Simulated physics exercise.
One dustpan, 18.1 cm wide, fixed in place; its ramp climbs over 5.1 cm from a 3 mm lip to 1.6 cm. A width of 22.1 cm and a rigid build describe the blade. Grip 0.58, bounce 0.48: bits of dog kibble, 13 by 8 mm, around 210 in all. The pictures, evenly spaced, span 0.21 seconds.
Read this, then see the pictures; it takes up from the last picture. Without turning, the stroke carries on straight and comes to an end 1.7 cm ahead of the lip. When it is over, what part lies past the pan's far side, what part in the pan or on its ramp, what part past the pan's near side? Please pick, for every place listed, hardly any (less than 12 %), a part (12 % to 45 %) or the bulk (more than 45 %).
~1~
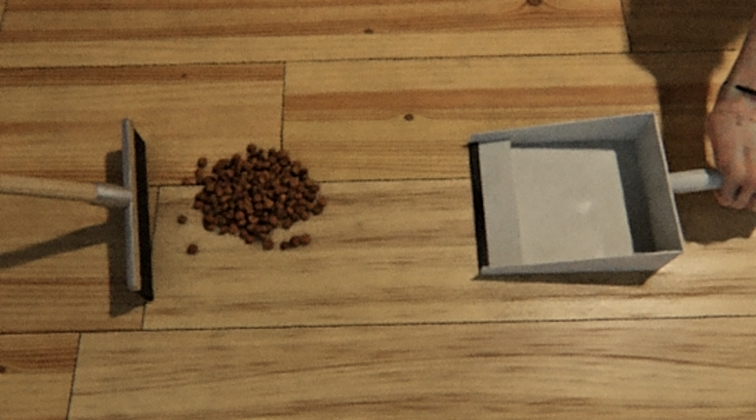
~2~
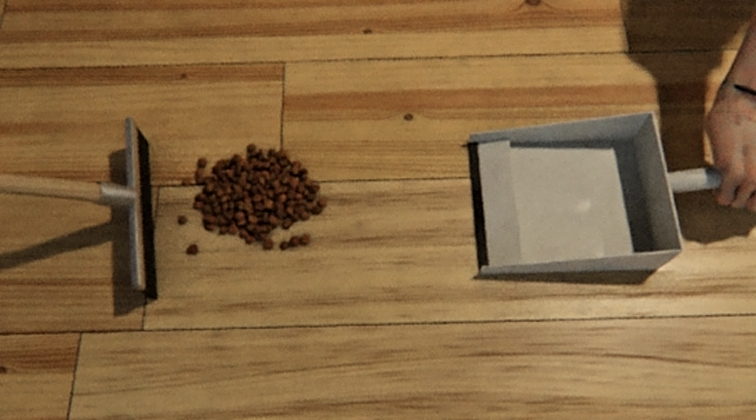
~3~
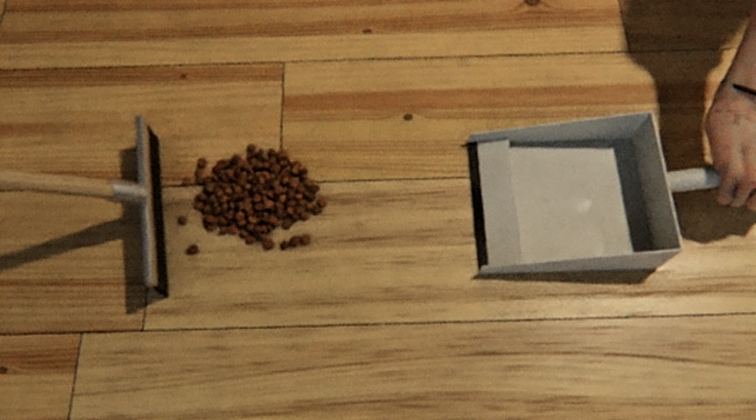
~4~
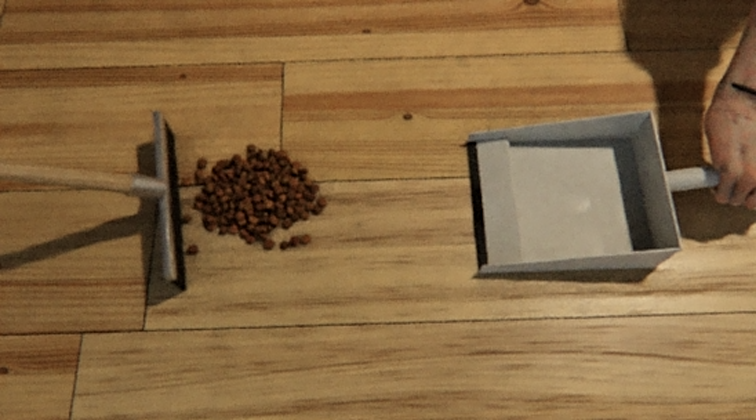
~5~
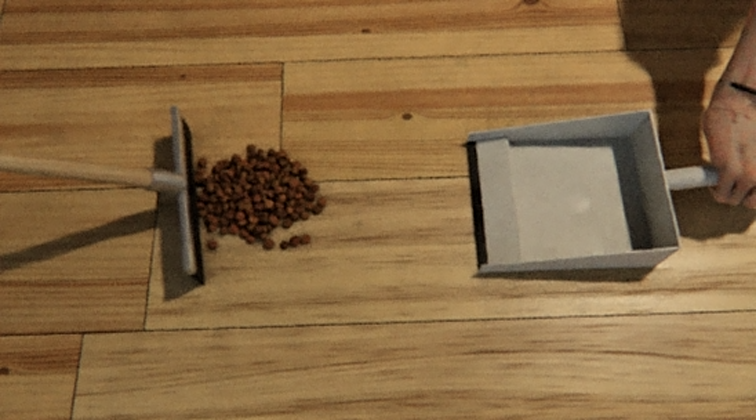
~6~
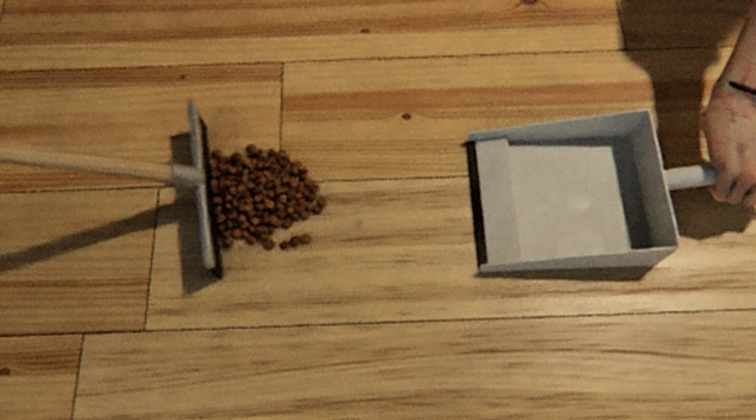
Far side: The bulk, pan: A part, near side: Hardly any.
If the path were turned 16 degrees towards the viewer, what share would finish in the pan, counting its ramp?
Roughly 25 percent.
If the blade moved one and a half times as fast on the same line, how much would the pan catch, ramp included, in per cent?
Then around 20 per cent.
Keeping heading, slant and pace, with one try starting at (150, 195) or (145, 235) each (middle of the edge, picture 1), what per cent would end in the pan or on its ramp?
I'd put it near 10 per cent for the first and near 20 per cent for the second.
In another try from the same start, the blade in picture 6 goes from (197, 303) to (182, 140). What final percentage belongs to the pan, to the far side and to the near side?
Per cent by place - pan 0, far side 5, near side 15.
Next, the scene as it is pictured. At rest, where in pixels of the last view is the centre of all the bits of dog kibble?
About (465, 124).
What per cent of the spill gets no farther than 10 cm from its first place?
I'd estimate roughly 0 per cent.
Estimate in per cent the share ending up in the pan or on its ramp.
Roughly 15 %.
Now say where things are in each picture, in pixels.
In the first frame, blade from (135, 286) to (128, 126), moved 0.0 cm, 0 of the pieces shifted so far; middle of the pieces at (253, 196); pan at (576, 203).
In the second frame, blade from (139, 285) to (132, 125), moved 0.5 cm, 0 of the pieces shifted so far; middle of the pieces at (253, 196).
In the third frame, blade from (152, 282) to (142, 122), moved 1.8 cm, 0 of the pieces shifted so far; middle of the pieces at (253, 196).
In the fourth frame, blade from (171, 276) to (159, 118), moved 4.0 cm, 1 of the pieces shifted so far; middle of the pieces at (253, 196).
In the fifth frame, blade from (190, 270) to (176, 113), moved 6.3 cm, 6 of the pieces shifted so far; middle of the pieces at (253, 196).
In the sixth frame, blade from (210, 264) to (193, 108), moved 8.5 cm, 77 of the pieces shifted so far; middle of the pieces at (260, 189); pan at (572, 200).
Then, 0.28 s after the last picture, middle of the blade 19 cm from the lip; 0 % over the lip, far side 25 %, near side 0 %.
Then, 0.47 s after the last picture, middle of the blade 9 cm from the lip; 0 % over the lip, far side 50 %, near side 0 %.
Then, 0.78 s after the last picture, middle of the blade 3 cm from the lip; 15 % over the lip, far side 60 %, near side 0 %.
In the end, far side 60 %, pan 15 %, near side 0 %, in front of the lip or behind the blade 25 %.
